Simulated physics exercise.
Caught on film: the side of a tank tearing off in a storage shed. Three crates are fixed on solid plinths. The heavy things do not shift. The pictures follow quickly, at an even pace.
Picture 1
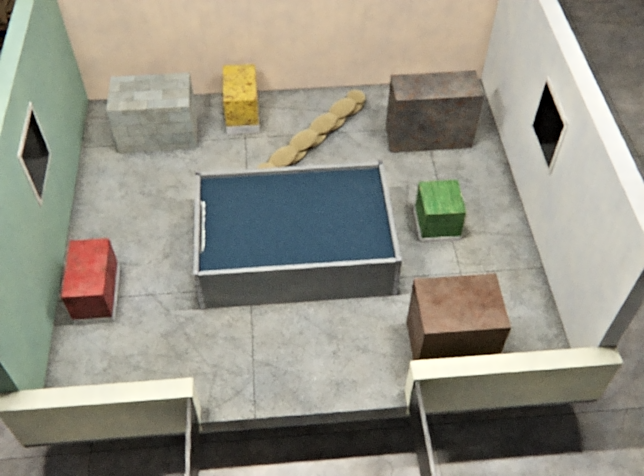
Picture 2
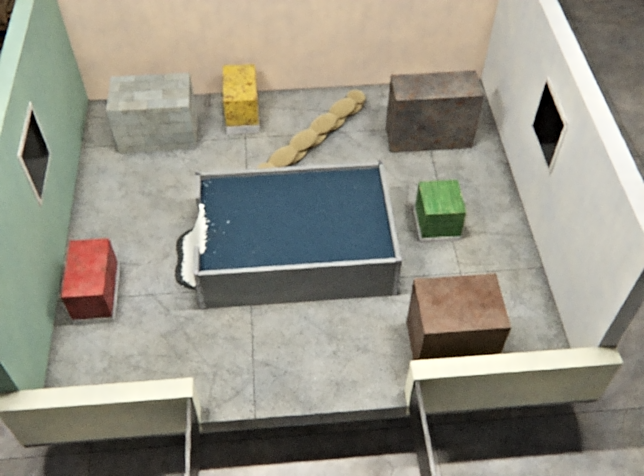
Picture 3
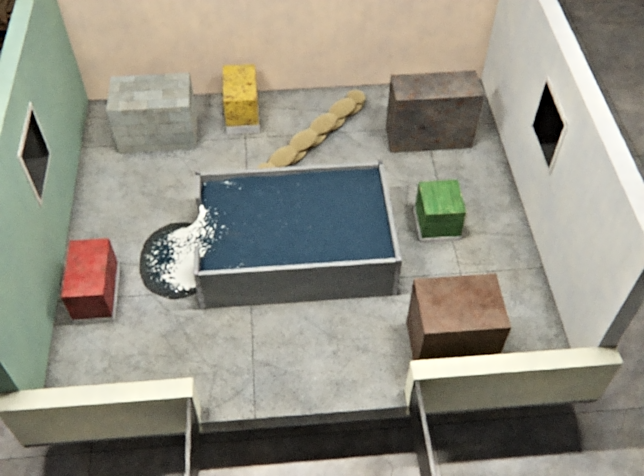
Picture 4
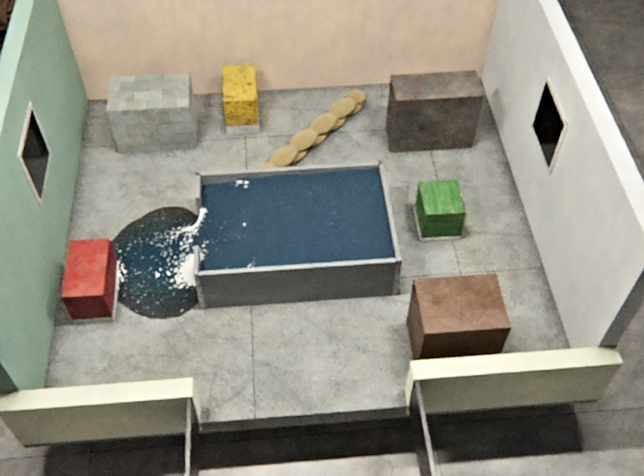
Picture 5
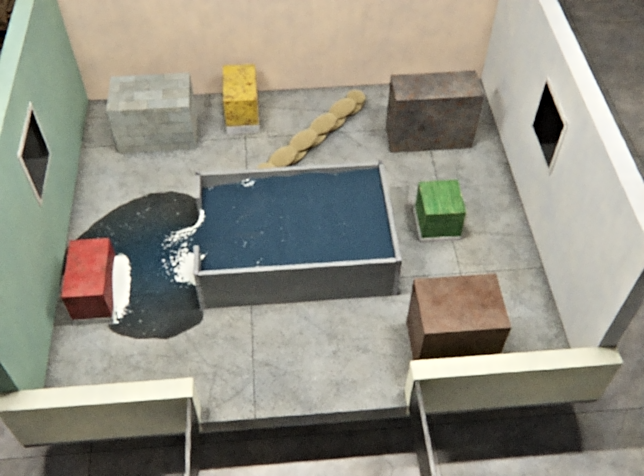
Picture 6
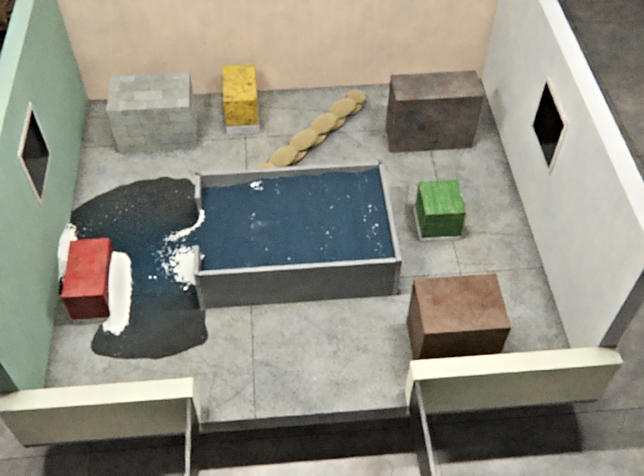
A water tank in a storage shed bursting open on its left side, water foaming out across the floor and around a red block.
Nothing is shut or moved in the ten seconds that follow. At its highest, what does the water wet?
In the end: The green crate stays dry; the red crate gets wet; the yellow crate gets wet.
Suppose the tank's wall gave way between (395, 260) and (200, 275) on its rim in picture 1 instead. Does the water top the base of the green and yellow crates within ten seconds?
In short: Green stays dry; yellow keeps dry.
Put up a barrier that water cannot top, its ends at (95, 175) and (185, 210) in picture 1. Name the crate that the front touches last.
The green one.
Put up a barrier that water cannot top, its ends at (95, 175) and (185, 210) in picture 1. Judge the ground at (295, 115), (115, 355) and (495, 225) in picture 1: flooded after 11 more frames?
In that order: No water, under water, free of water.
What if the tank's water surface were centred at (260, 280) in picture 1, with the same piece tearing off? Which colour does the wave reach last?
The green-painted one.
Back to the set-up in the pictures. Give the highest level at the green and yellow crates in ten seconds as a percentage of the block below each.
Near 70 and 150 in a hundred.
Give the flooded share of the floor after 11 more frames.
I make it 30 per cent.
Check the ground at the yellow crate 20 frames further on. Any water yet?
One by one: Yellow crate already wet.
A moment on, water covers 20 % of the floor; the green crate not reached, the red crate water round its plinth, the yellow crate not reached.
Next, water covers 30 % of the floor; the green crate not reached, the red crate water round its plinth, the yellow crate not reached.
Then, water covers 50 % of the floor; the green crate not reached, the red crate water round its plinth, the yellow crate water round its plinth.
Later, water covers 80 % of the floor; the green crate water round its plinth, the red crate water round its plinth, the yellow crate water round its plinth.
In the end, water covers 95 % of the floor; the green crate stayed above the water, the red crate was topped, the yellow crate was topped.
